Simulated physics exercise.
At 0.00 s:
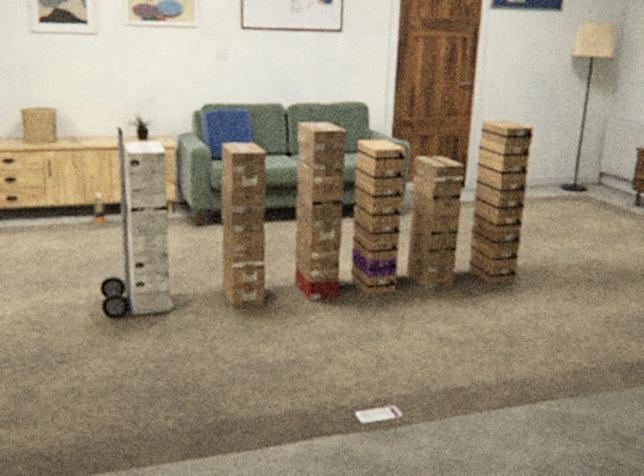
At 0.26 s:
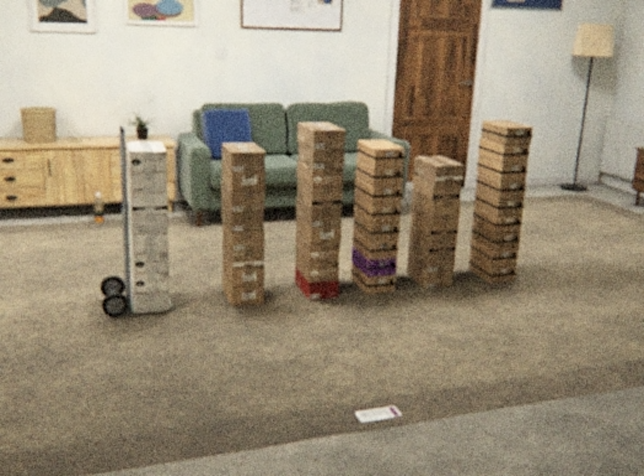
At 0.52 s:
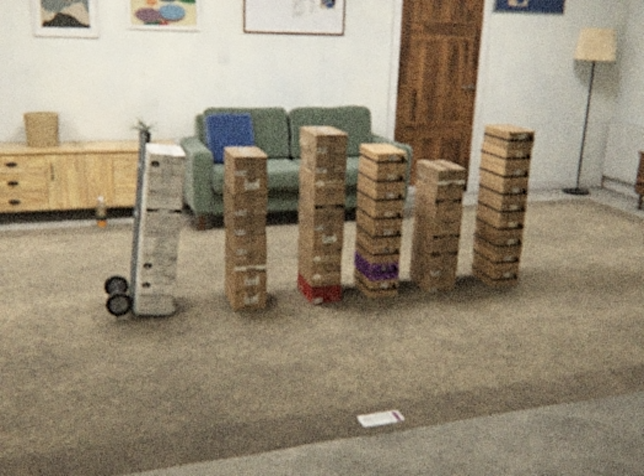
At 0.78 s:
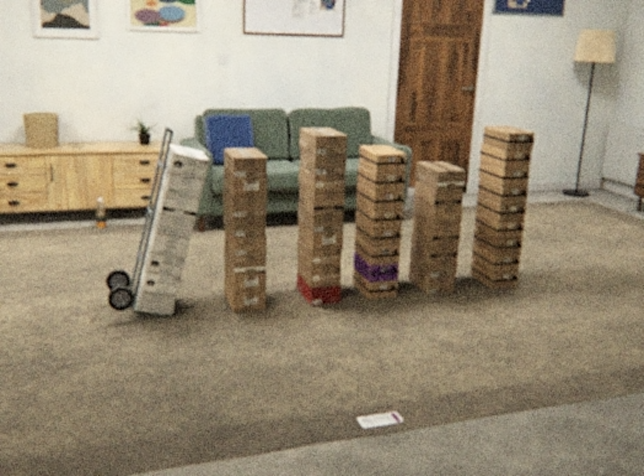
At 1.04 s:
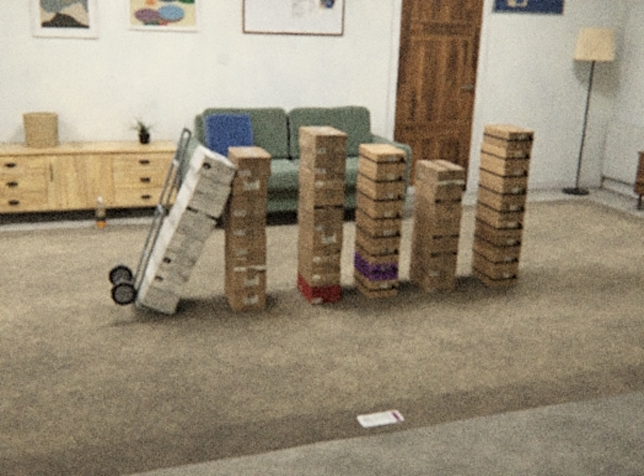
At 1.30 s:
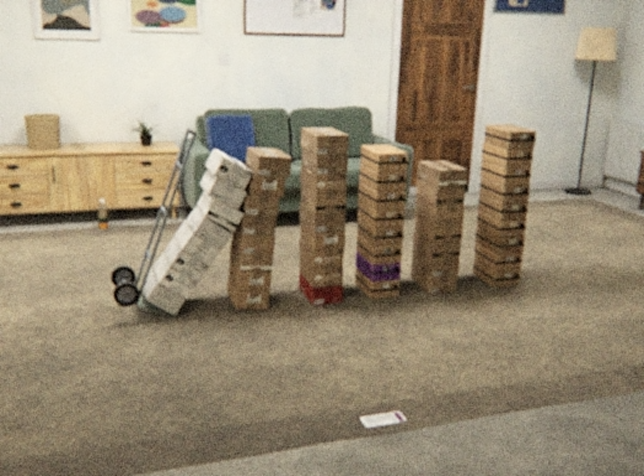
In a living room, a sack truck tilted steadily to the right, tipping its pale stack of boxes against the neighbouring brown stack, which began to lean while the stacks farther right stayed upright.
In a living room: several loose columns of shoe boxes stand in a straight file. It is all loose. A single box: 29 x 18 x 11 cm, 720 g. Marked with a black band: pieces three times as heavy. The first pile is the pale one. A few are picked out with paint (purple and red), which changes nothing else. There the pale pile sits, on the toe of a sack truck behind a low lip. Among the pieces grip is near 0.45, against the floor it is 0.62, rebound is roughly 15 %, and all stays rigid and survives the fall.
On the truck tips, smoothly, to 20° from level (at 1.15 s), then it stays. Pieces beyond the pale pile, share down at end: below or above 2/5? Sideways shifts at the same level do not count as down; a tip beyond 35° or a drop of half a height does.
Above 2/5.
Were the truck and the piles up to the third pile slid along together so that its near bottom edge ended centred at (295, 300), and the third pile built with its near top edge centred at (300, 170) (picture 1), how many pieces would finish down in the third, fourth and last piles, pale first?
You'd get third 6, fourth 8 and last 9.
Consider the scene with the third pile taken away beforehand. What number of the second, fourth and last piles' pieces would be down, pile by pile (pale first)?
Then second pile: 8; fourth pile: 0; last pile: 0.
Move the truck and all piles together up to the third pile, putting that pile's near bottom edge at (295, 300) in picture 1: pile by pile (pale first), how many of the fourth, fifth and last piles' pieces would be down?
Pile by pile, fourth 8, fifth 7, last 8.
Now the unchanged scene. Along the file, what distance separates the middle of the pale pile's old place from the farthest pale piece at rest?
I'd say close to 70 cm along.
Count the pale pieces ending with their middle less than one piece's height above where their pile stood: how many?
2.
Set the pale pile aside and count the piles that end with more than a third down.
It adds up to 5.
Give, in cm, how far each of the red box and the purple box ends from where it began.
Red 0, purple 20.
After 1.72 s, 8 of the pale pile down; none of the 41 other boxes down, 16 disturbed.
After 2.98 s, 8 of the pale pile down; 9 of the 41 other boxes down; red box 22° from how it stood; purple box 14° from how it stood.
After 3.66 s, 8 of the pale pile down; 26 of the 41 other boxes down; purple box 48° from how it stood; red box 17° from how it stood.
After 4.20 s, 8 of the pale pile down; 38 of the 41 other boxes down; purple box 48° from how it stood; red box 11° from how it stood.
In the end (5.3 s), 8 of the pale pile down; 38 of the 41 other boxes down; purple box 48° from how it stood; red box 8° from how it stood. That is 93 per cent. From the last view, middles, purple box near (406, 267), red box near (323, 284).
